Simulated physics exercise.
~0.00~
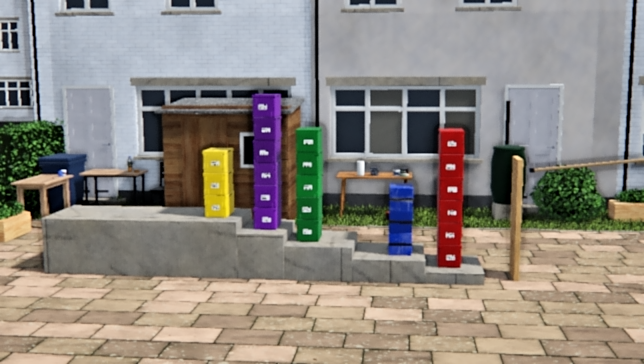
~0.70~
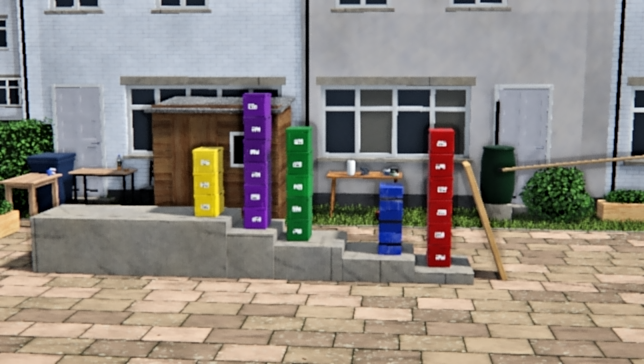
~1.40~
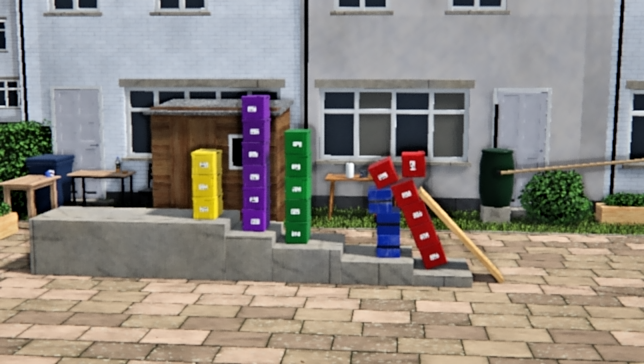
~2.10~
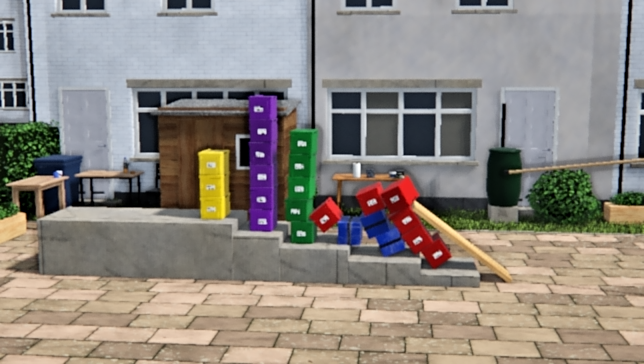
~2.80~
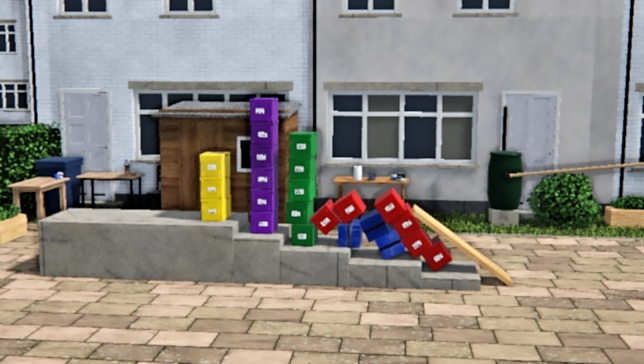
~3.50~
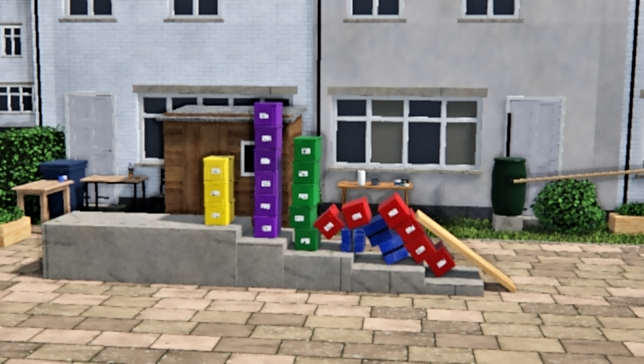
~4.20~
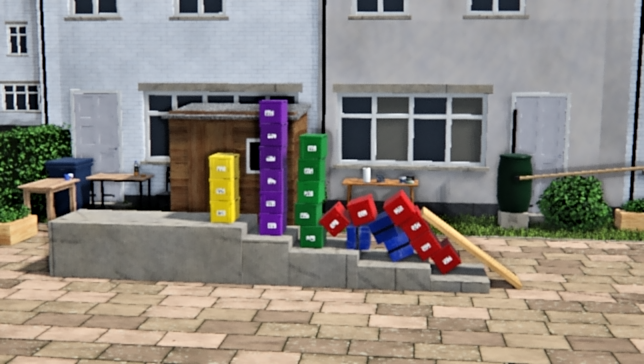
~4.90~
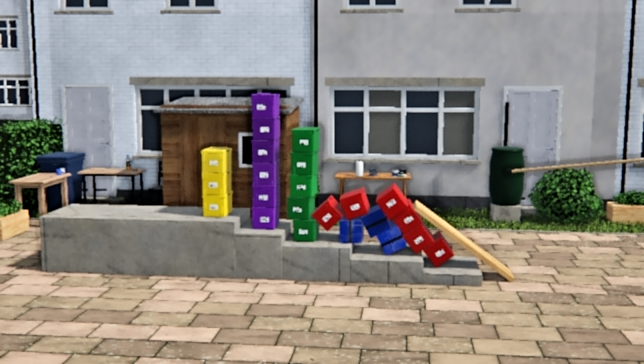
To begin with, yellow, purple, green, blue and red columns of boxes stand on stone steps in front of some houses, with a wooden board upright at the right. The board tips left and leans into the tall red column. The red column topples left over the shorter blue one, its upper boxes breaking away. The blue boxes are knocked over to the left, and the leading red boxes drop beside the green column. Everything then settles, with red and blue boxes in a slanted heap, the board leaning against it, and the green, purple and yellow columns still standing.
